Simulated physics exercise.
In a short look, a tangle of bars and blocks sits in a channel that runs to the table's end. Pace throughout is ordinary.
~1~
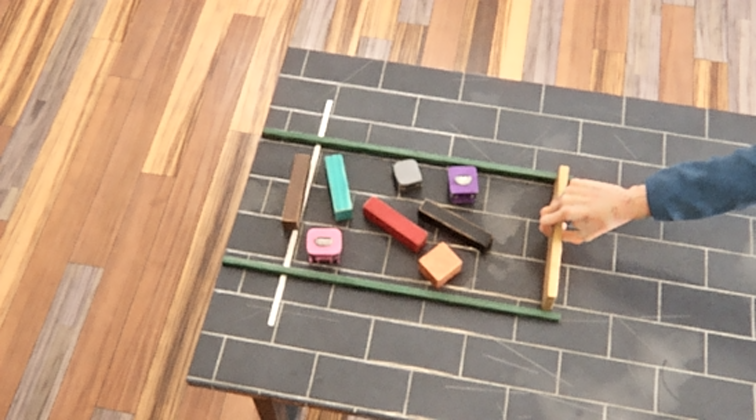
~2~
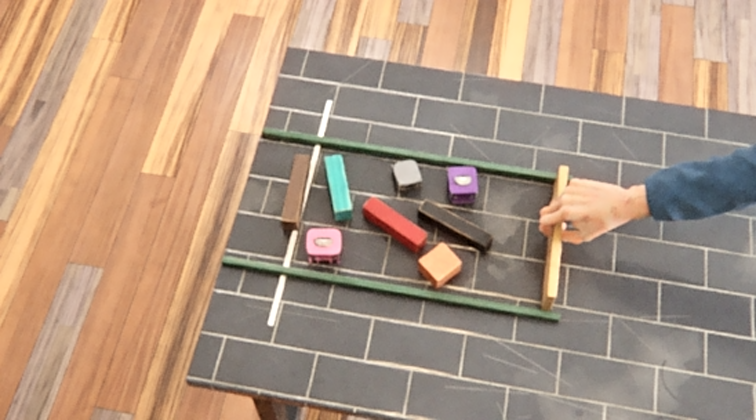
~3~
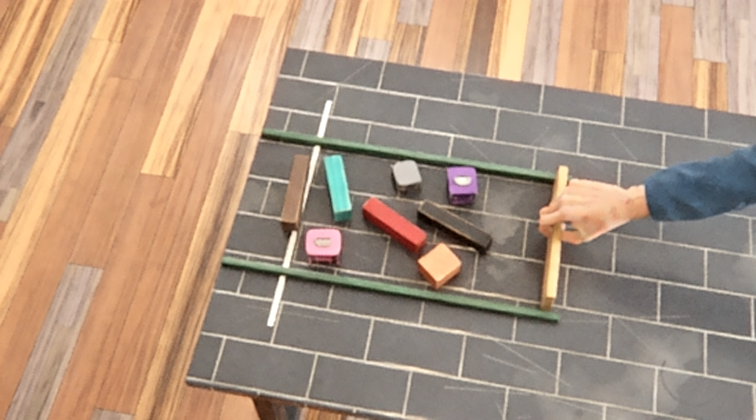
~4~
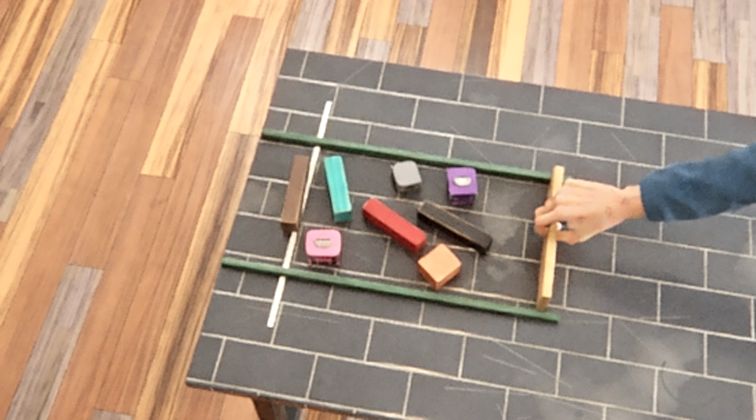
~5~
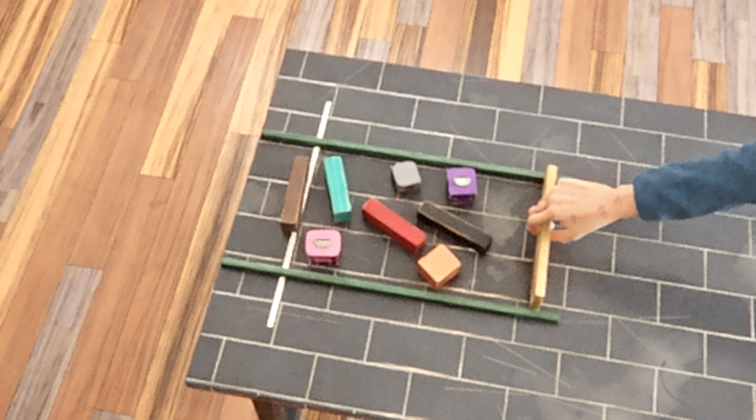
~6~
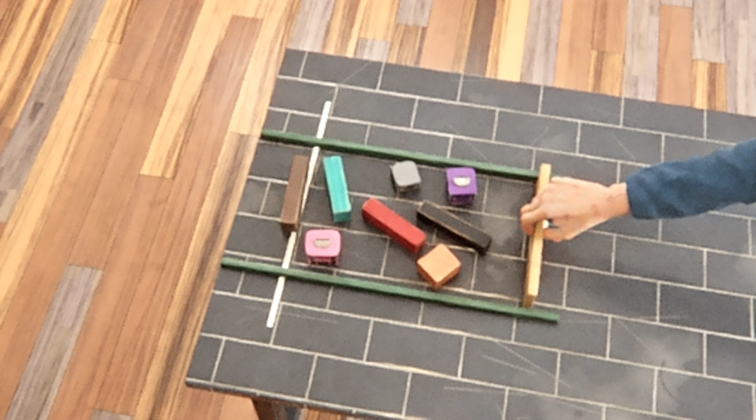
A hand slides a wooden board slightly left toward the still bars and blocks.
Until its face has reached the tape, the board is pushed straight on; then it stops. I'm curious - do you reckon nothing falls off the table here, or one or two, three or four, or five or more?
The count of pieces that drop is one or two, then.
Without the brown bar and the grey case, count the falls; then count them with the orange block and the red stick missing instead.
Result, first then second: 0, 0.
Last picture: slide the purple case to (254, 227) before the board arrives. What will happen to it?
It simply slips off.
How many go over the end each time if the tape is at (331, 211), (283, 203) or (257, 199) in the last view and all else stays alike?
In order: 0, 2 and 6.
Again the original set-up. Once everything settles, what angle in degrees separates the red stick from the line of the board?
Somewhere near 40 degrees, I'd say.
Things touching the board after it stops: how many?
So the total is 4.
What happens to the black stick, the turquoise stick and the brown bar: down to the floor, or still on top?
At the end the black stick does not drop, the turquoise stick does not stay, and the brown bar does not stay.
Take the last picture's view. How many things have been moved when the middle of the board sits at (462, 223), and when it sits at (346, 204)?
Counting first: 3, next 8.
Soon after, none off yet; brown bar at rest near (295, 193); turquoise stick at rest near (337, 189); pink case at rest near (323, 248).
Then, none off yet; brown bar at rest near (295, 193); turquoise stick moving near (331, 189); pink case at rest near (323, 248).
Further on, none off yet; brown bar moved a little near (262, 190); turquoise stick moved about its own width near (279, 184); pink case moved about its own width near (288, 240).
By the end, the number that fall off is one or two; fallen, turquoise stick and brown bar.
